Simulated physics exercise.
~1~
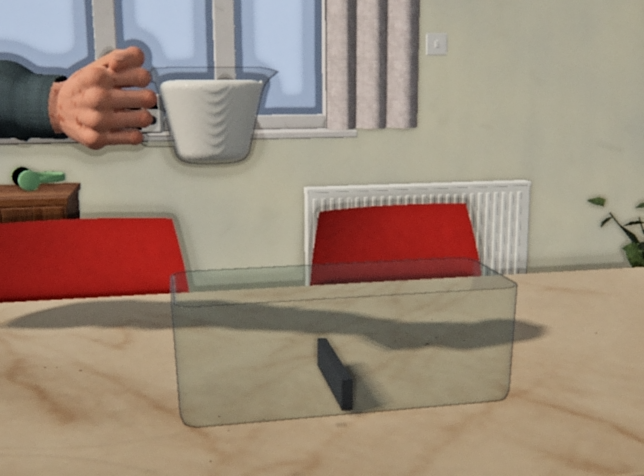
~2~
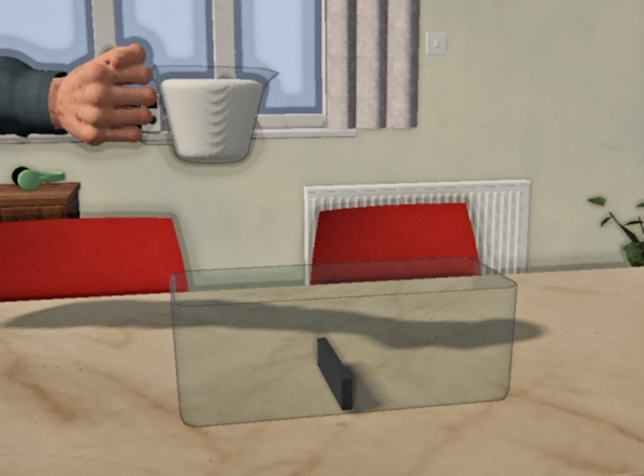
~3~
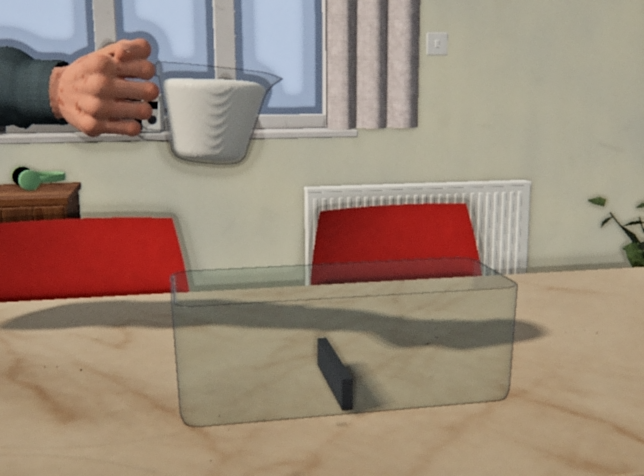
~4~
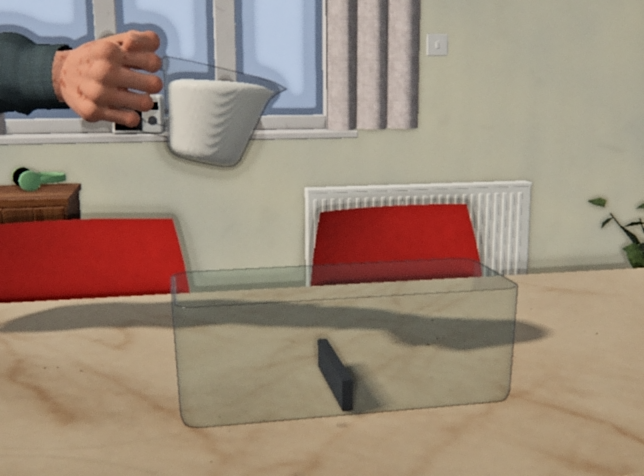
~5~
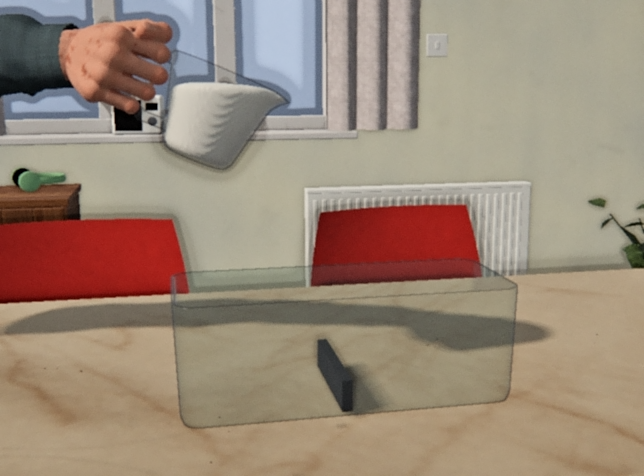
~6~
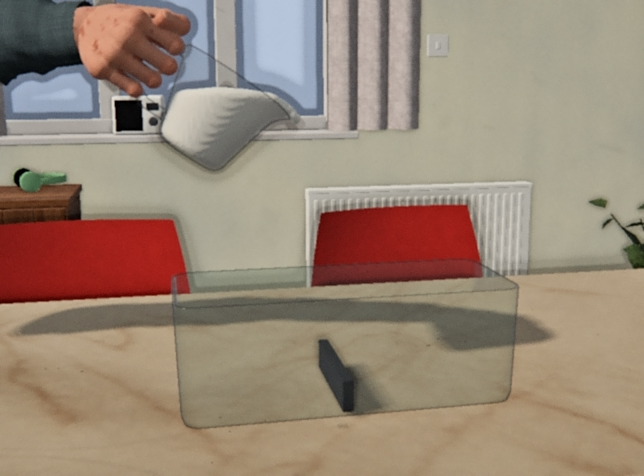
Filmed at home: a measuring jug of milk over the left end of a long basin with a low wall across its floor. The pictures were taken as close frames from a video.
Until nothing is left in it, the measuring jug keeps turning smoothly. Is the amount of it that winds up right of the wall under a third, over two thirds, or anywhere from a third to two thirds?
The share right of the wall is the middle band, one third to two thirds.
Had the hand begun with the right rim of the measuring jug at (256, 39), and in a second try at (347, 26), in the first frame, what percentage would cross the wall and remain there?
Close to 35 % for the first start and close to 85 % for the second.
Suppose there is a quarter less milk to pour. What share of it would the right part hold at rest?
Estimated share: Around 35 %.
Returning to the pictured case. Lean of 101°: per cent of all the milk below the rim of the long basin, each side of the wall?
On the left 5 %, on the right 30 %.
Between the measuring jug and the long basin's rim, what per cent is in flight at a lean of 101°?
Share in flight: Approx. 40 %.
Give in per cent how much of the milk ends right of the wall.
Share approx. 50 %.
A moment on, the measuring jug is tipped right over and 26 per cent is still to pour, 4 is left of the wall and 31 right of it.
Next, the measuring jug is tipped right over and 0 per cent is still to pour, 45 is left of the wall and 50 right of it.
Then the measuring jug is tipped right over and 0 per cent is still to pour, 47 is left of the wall and 51 right of it.
Later the measuring jug is tipped right over and 0 per cent is still to pour, 47 is left of the wall and 51 right of it.
Finally, 47 per cent lies left of the wall, 51 right of it and 2 outside.
